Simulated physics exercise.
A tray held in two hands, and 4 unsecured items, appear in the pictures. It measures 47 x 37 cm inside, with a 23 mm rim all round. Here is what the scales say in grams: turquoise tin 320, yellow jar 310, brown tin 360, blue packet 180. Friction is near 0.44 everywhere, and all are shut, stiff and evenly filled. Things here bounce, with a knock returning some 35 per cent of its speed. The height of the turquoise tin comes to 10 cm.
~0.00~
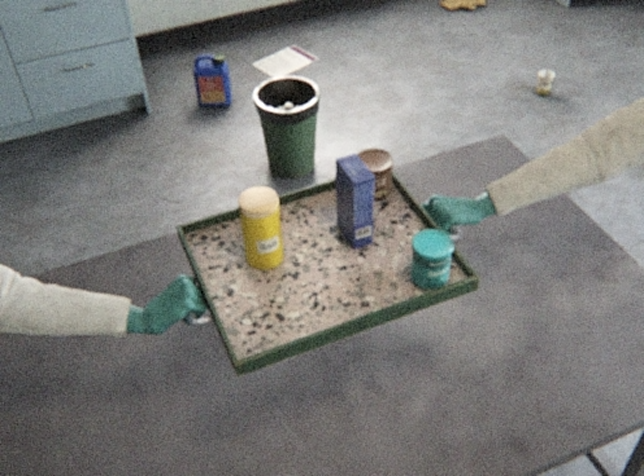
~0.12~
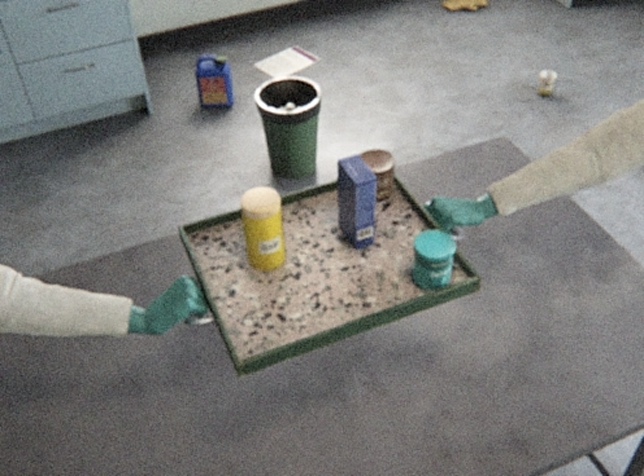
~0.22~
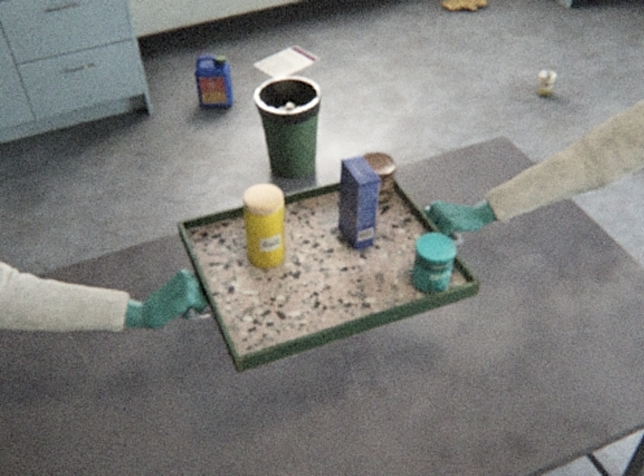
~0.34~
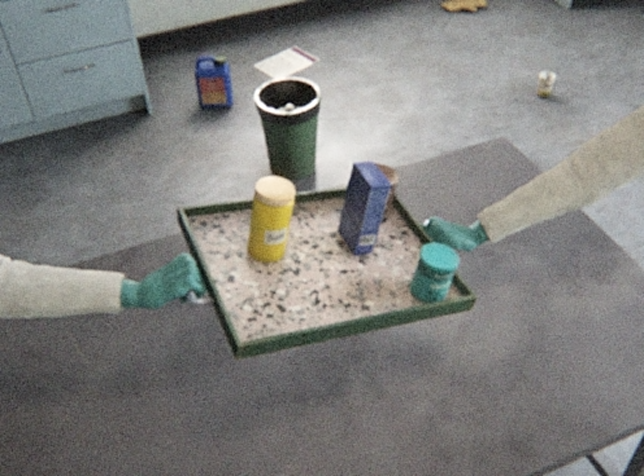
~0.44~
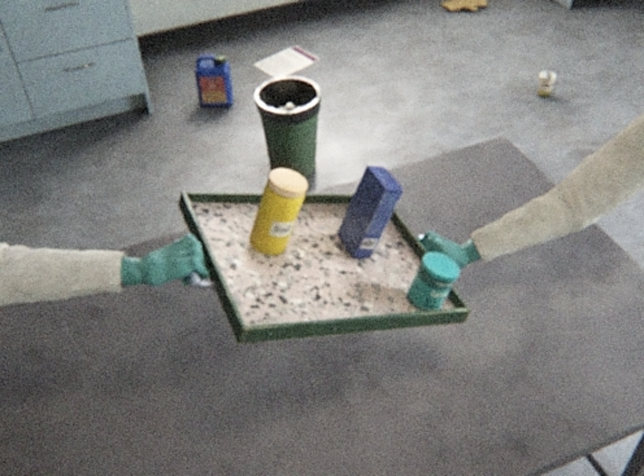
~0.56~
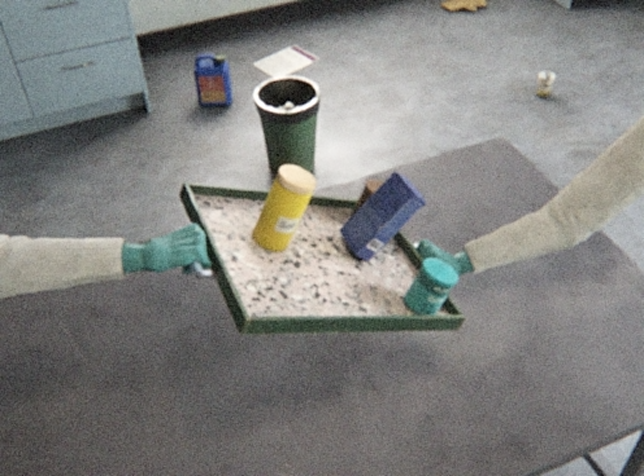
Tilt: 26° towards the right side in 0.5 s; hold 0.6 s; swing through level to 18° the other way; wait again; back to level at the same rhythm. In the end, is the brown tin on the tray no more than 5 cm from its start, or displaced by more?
It is within 5 cm.
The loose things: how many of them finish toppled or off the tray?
2.
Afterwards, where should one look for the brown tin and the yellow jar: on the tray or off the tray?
The brown tin is kept in bounds, the yellow jar is not kept in bounds.
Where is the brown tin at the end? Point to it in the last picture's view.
It settles at around (378, 176).
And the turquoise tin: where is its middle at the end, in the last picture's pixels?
At about (443, 258).
Around 1.26 s, tray at 25°, right edge down; blue packet now off the tray; yellow jar shifted 21 cm; turquoise tin shifted 3 cm.
Around 2.06 s, tray at 18°, left edge down; yellow jar now off the tray; turquoise tin shifted 3 cm.
Finally (3.3 s), off the tray, yellow jar and blue packet; the other 2 still in place (within 5 cm). Final places as that camera would see them, brown tin near (378, 176).
